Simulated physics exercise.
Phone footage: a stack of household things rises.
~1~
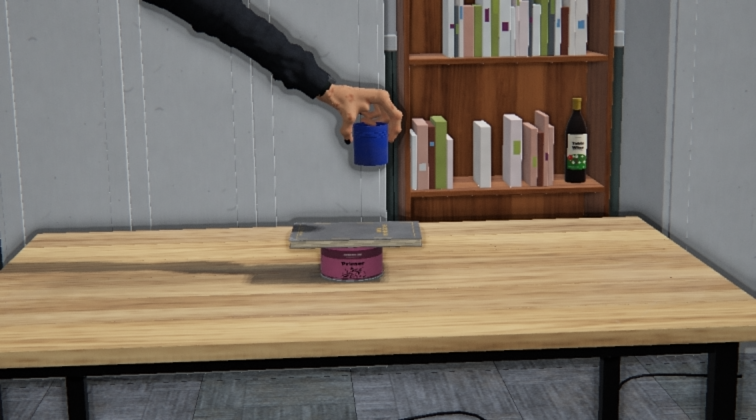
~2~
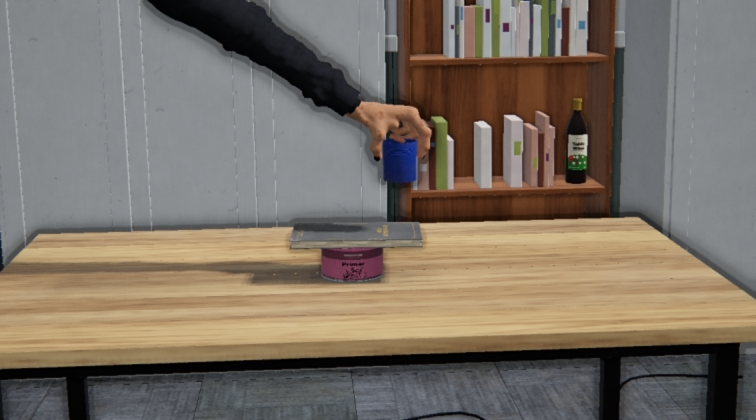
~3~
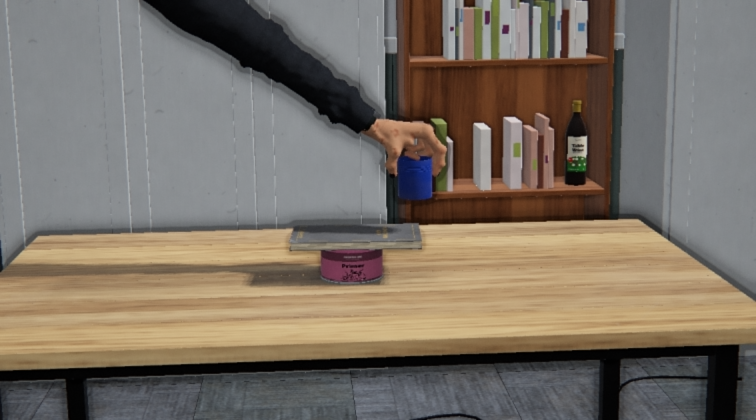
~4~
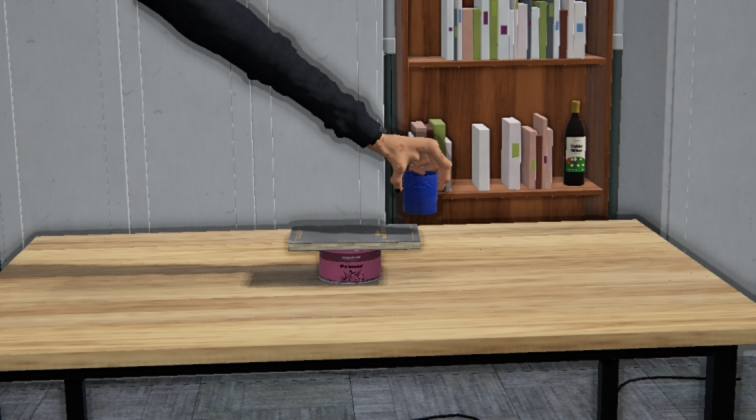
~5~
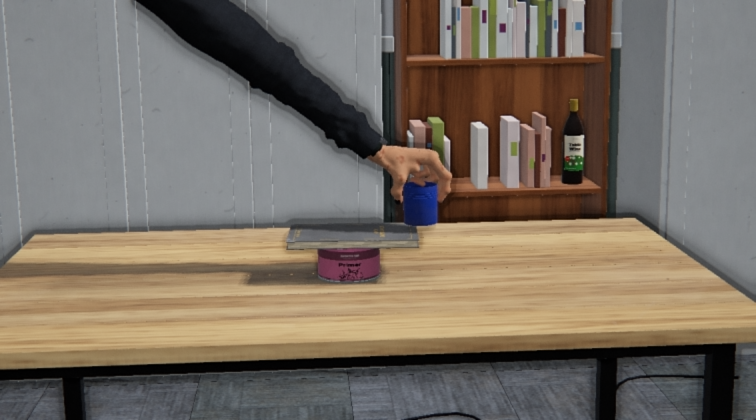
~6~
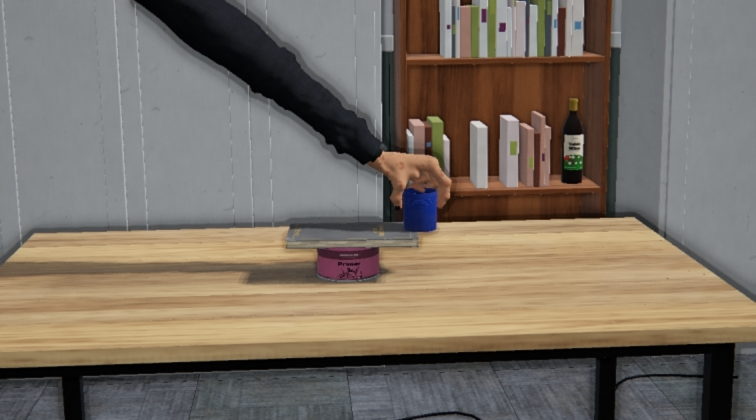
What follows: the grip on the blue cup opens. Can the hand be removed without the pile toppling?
No, the pile topples.
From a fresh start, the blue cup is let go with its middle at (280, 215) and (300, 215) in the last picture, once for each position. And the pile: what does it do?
Case 1: Collapse. Case 2: Stable.
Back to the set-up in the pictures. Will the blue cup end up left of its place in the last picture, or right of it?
Toward the right-hand side.
Then, 0.40 s past the last view, blue cup now fallen.
Then, 0.60 s past the last view, things are still on the move.
Finally, fallen, blue cup; the other 2 still in place. Final places as the last picture's camera would see them, blue cup near (446, 256). The pile gives way.
